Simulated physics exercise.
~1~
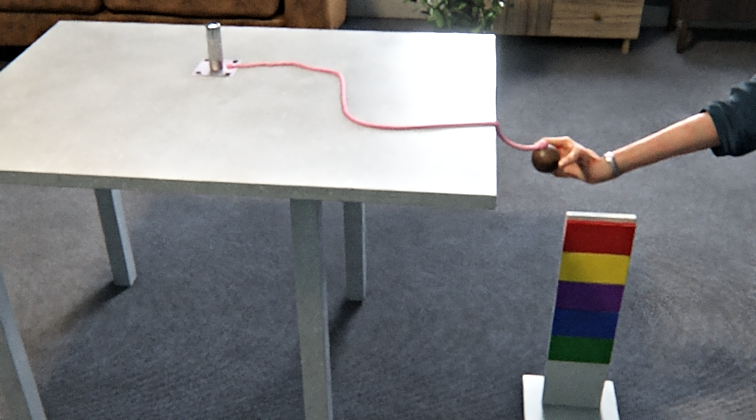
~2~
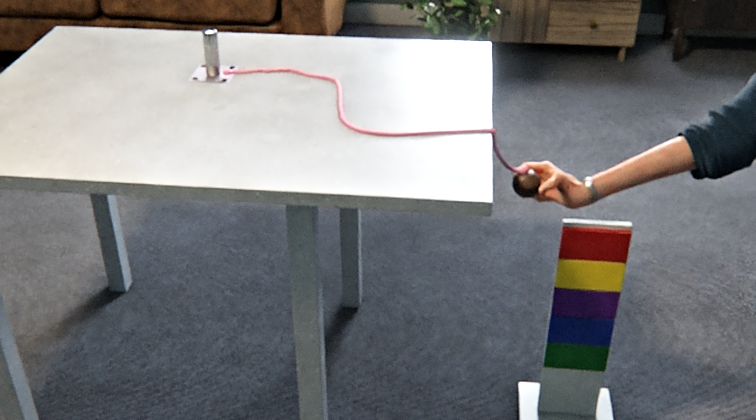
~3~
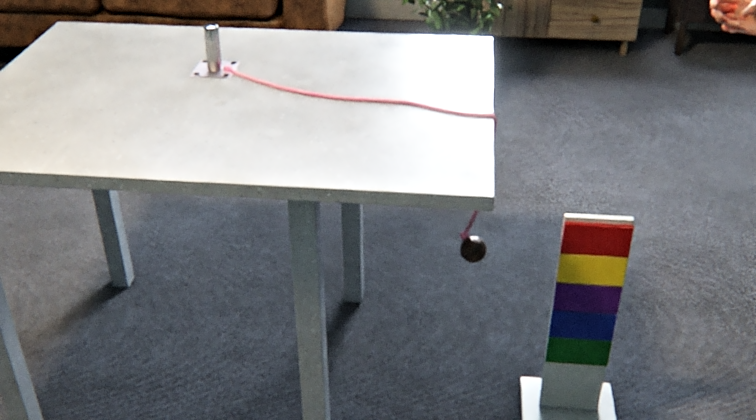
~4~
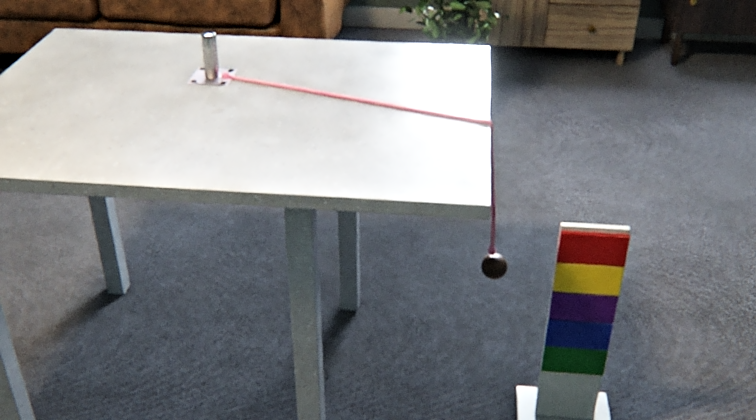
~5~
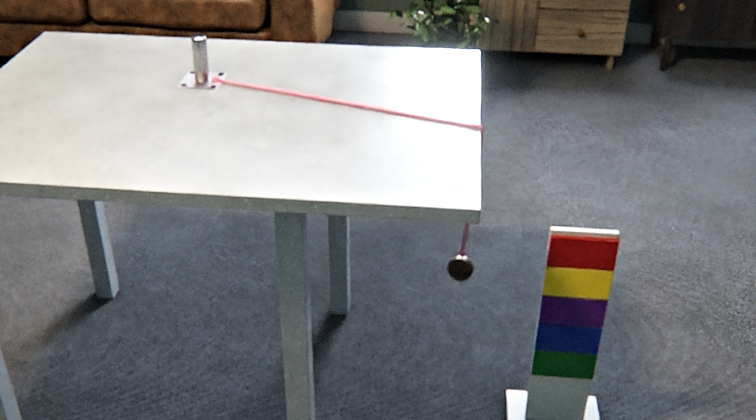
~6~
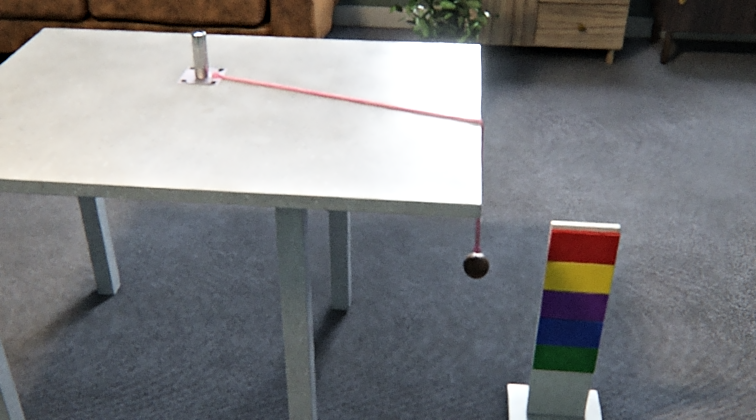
In a carpeted room, a hand releases a corded brown ball that swings beside a table.
